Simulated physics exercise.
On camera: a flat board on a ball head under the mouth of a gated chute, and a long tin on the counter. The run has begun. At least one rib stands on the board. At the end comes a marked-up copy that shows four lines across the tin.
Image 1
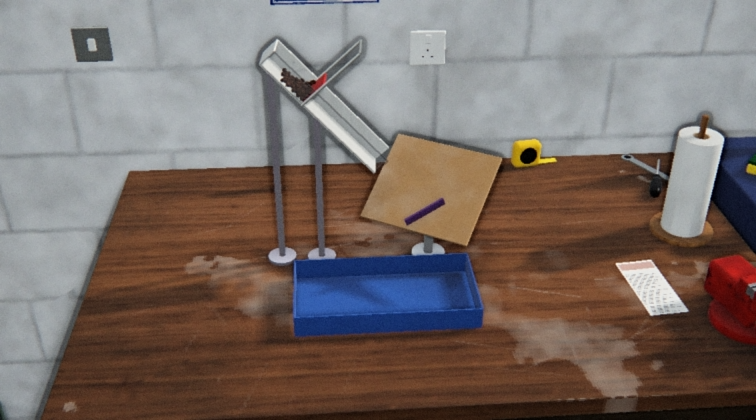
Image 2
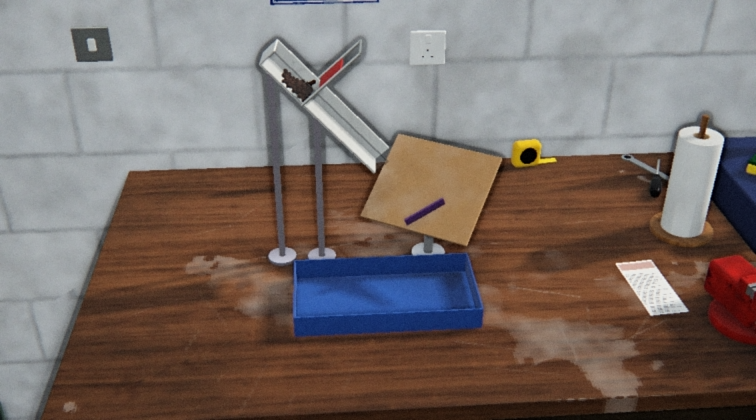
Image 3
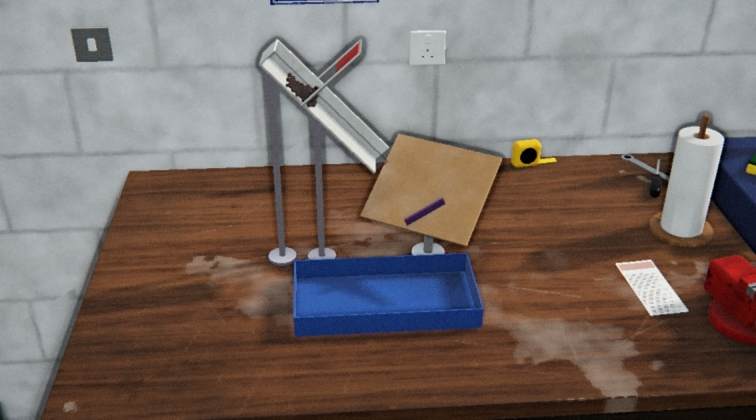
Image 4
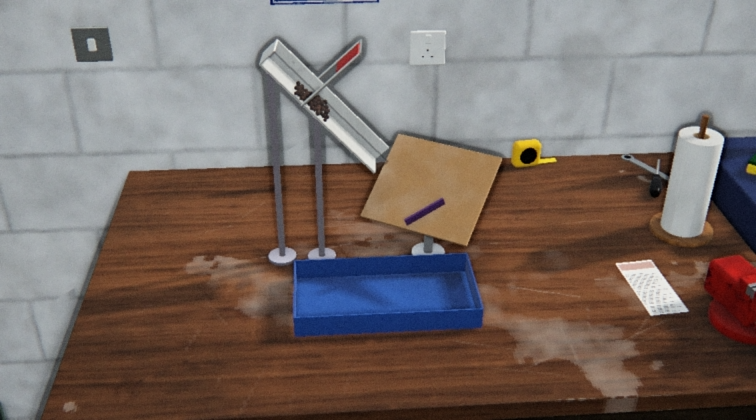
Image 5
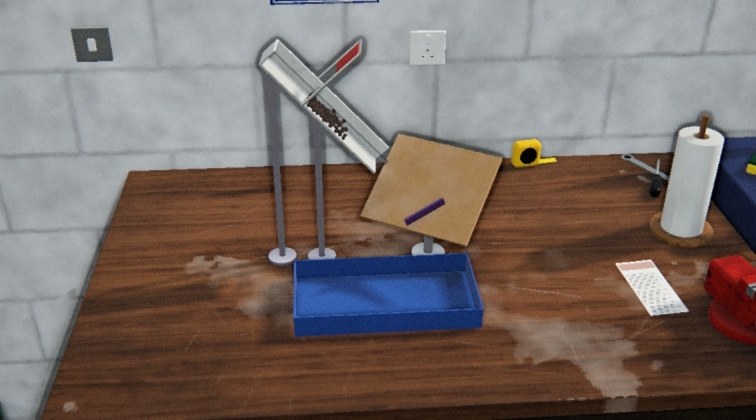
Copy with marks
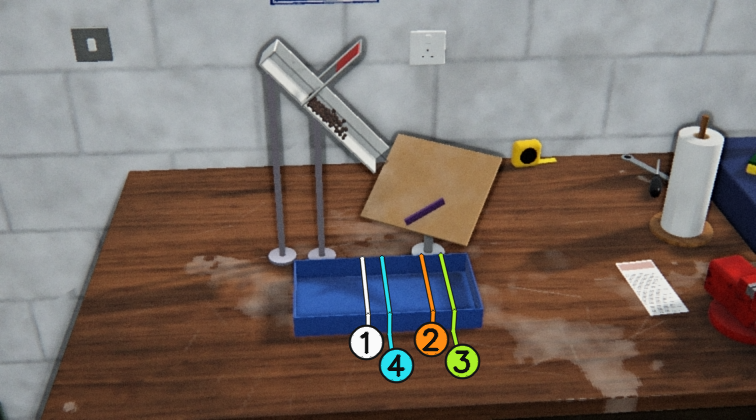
A clump of small brown berries slid down a sloping metal chute after its red gate lifted, moving rightward toward a tilted tan board with a dark strip, while the blue tin below stayed empty.
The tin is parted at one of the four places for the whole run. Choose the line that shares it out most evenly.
Use line 4.
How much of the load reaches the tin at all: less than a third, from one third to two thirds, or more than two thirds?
About that: More than two thirds.
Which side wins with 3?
More lands on the left.
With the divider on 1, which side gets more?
Right.
On the marked copy, line 1 crosses the front rim at (368, 314); line 2 crosses the front rim at (433, 311); line 3 crosses the front rim at (454, 310); line 4 crosses the front rim at (389, 313).
For line 1, of what is caught, a small share on the left of the divider, all but a few on the right.
For line 2, of what is caught, all but a few on the left of the divider, a small share on the right.
For line 3, of what is caught, all but a few on the left of the divider, only a few on the right.
For line 4, of what is caught, close to two thirds on the left of the divider, close to a third on the right.
